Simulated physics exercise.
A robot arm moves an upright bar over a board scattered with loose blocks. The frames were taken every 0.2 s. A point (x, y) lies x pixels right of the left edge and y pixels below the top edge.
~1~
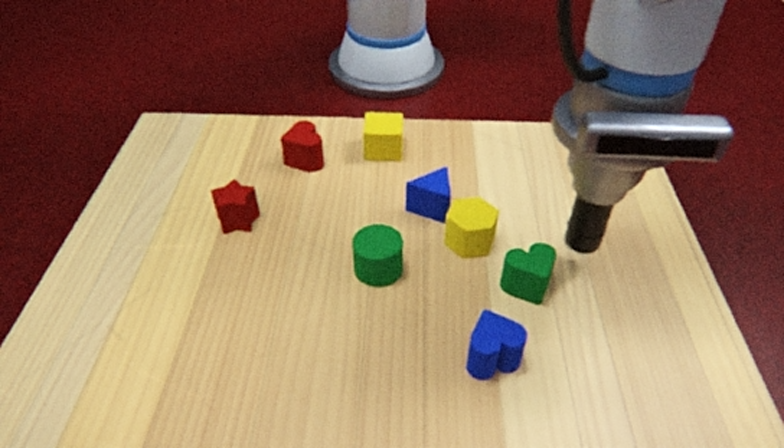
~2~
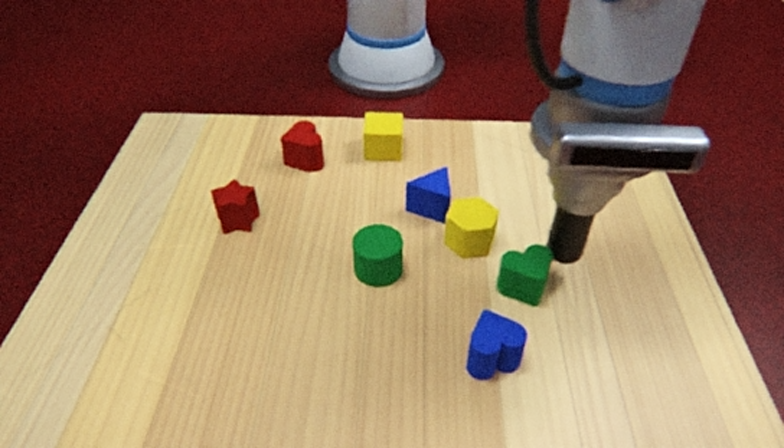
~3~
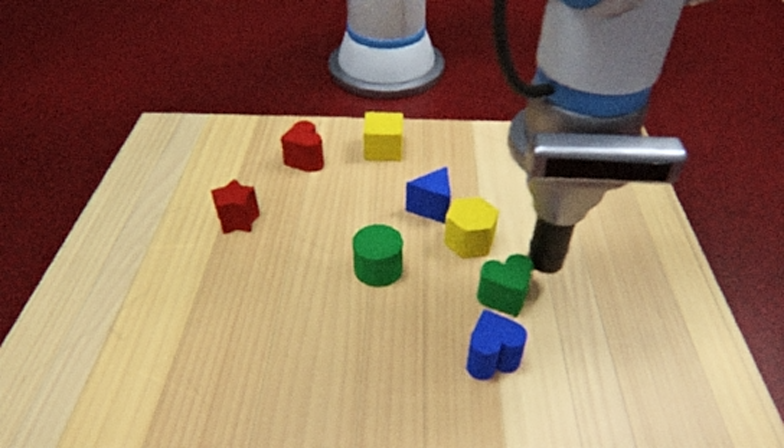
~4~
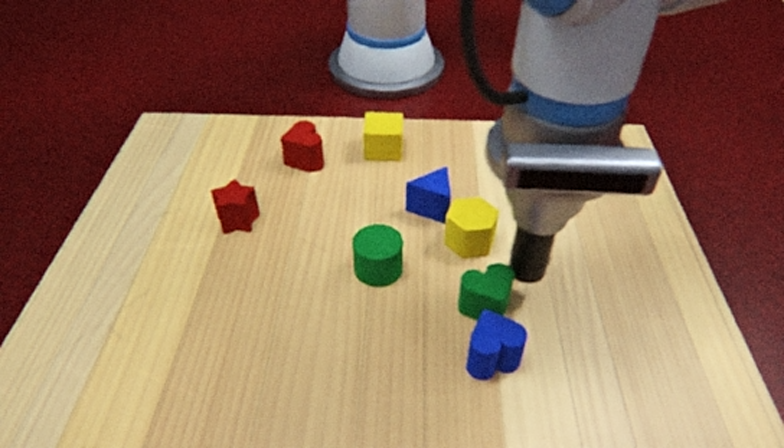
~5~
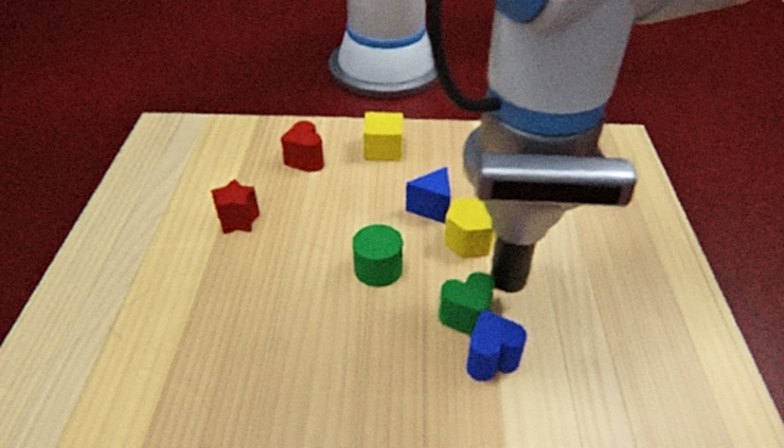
A robot arm with a dark upright bar reaches over a pale wooden board on a dark red surface, seen from above at an angle by a still camera. A red star and red heart sit at left, a yellow cube at the back, a blue triangle, yellow hexagon and green cylinder centrally, green and blue hearts nearer right. The bar moves left and slightly nearer, pushing the green heart beside the blue one.
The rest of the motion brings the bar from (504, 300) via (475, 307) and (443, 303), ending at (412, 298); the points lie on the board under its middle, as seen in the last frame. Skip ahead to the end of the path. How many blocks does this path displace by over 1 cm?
It will shift just one block.
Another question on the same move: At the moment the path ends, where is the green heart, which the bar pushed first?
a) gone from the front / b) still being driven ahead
Answer: A.
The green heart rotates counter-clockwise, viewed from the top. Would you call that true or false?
It is true.
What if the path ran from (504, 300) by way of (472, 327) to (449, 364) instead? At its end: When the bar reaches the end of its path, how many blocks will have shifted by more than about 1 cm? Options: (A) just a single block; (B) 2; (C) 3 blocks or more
B - 2.
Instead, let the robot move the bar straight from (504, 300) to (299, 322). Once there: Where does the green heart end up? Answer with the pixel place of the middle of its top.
I predict (396, 317).
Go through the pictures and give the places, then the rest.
The first frame shows bar's lower end at (582, 243); green round block at (378, 241); green heart at (534, 258).
The second frame shows bar at (563, 252); green heart at (530, 260).
The third frame shows bar at (545, 262); green heart at (510, 270).
The fourth frame shows bar at (527, 271); green heart at (490, 280).
The fifth frame shows bar at (508, 280); green round block at (378, 241); green heart at (470, 289).
What follows on the original path. Halfway along, bar at (461, 286); green heart at (431, 303), turned 25° anticlockwise.
At the end, bar at (413, 279); green round block still; green heart at (408, 303), turned 85° anticlockwise.
